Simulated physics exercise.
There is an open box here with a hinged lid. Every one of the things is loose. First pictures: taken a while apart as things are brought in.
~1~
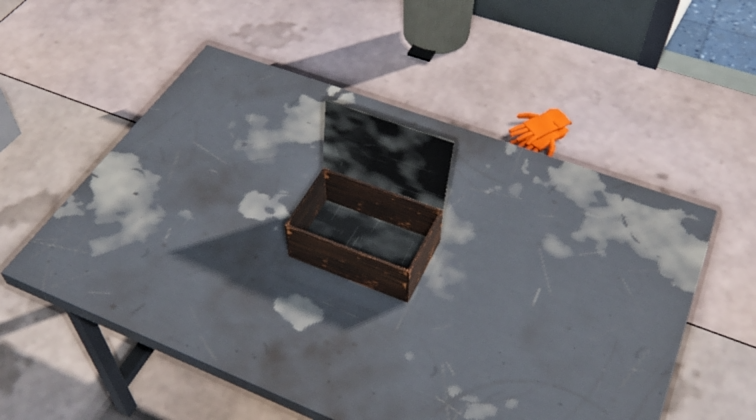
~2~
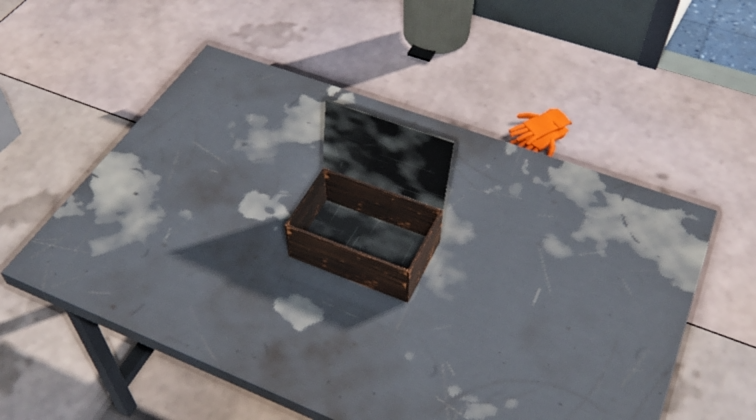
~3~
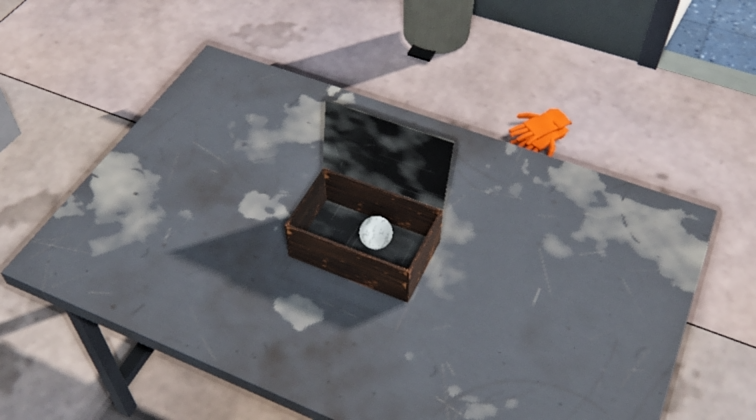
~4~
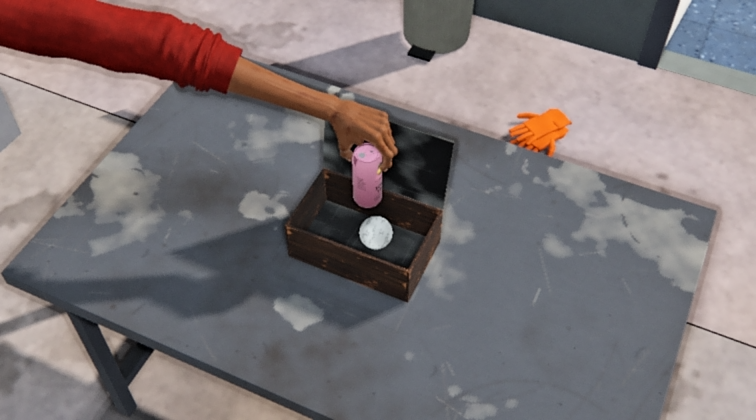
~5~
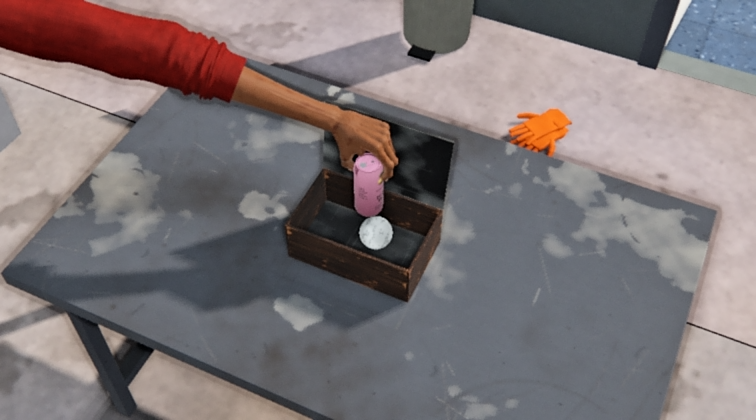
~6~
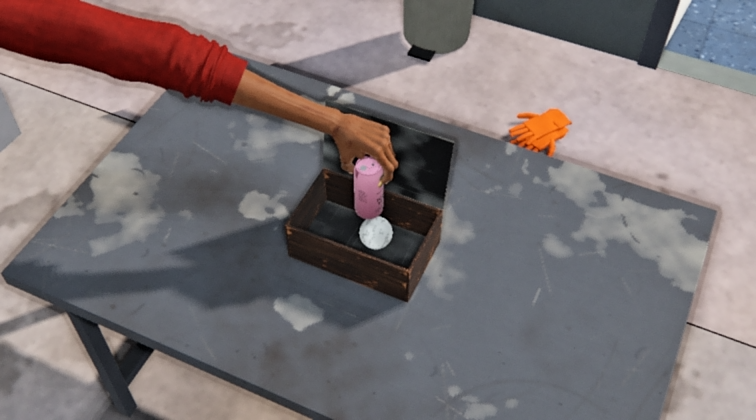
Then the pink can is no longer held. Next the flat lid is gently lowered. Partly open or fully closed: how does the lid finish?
Fully closed.
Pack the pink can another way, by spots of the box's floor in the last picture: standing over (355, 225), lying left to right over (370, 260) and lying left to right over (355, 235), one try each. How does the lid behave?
First try: It stays ajar; second try: It closes; third try: It sits on the rim.
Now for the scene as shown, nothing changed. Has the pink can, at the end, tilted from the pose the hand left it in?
By the end it has leaned over.
Then, 0.60 s after the last picture, pink can on its side near (347, 228); white ball rolled about its own width.
Then, 1.60 s after the last picture, lid 52° above the rim; pink can on its side near (338, 239); white ball rolled about its own width.
At rest, lid shut; tipped over in the box, pink can; moved from the start, white ball. Seen from the same camera at the end, pink can near (336, 241).
